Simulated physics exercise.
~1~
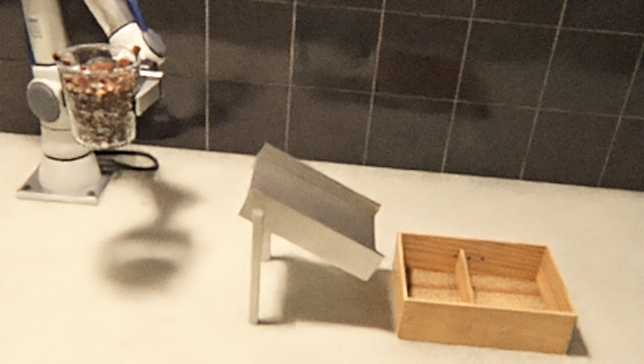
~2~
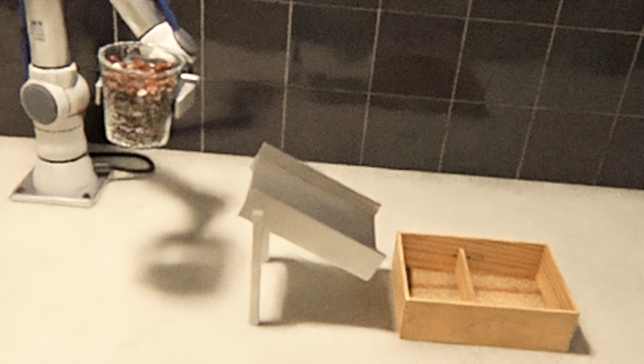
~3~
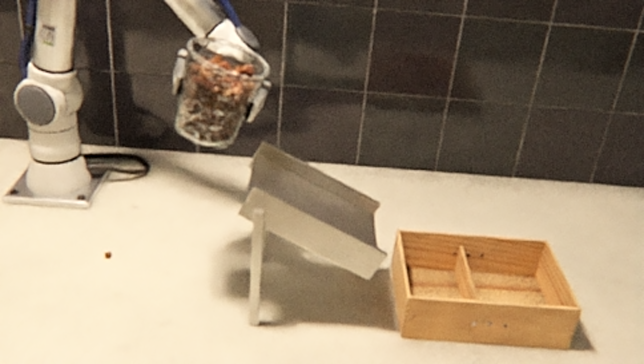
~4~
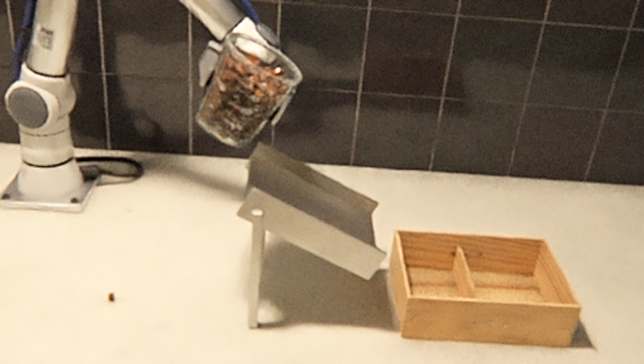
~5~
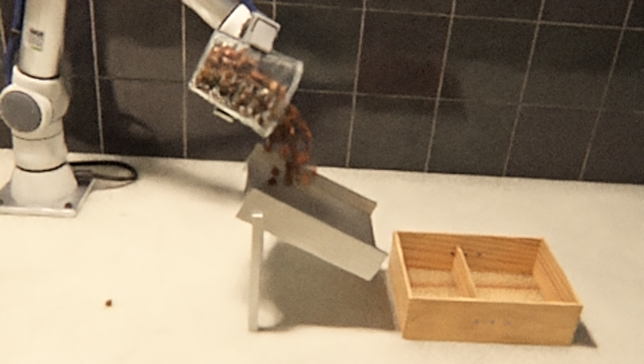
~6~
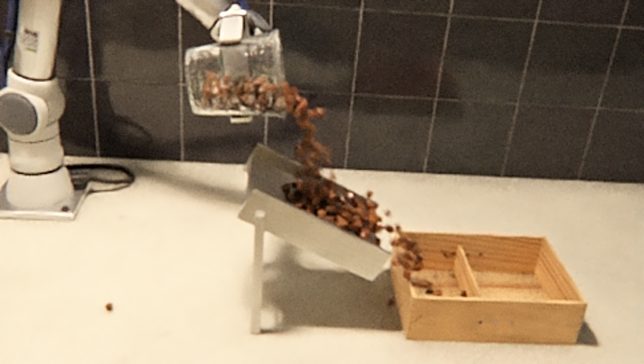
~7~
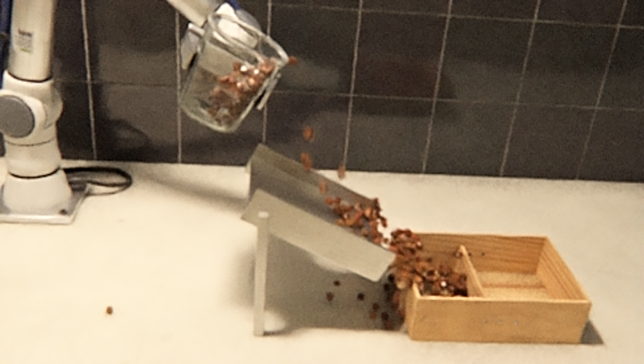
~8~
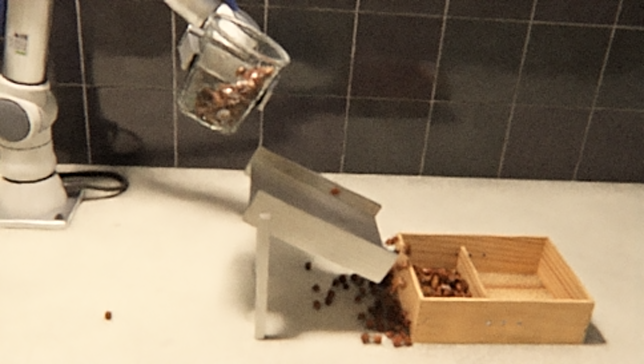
On a pale tabletop, a robot arm tipping brown pellets from a clear beaker down a chute, some reaching a divided wooden box, others scattering beneath.
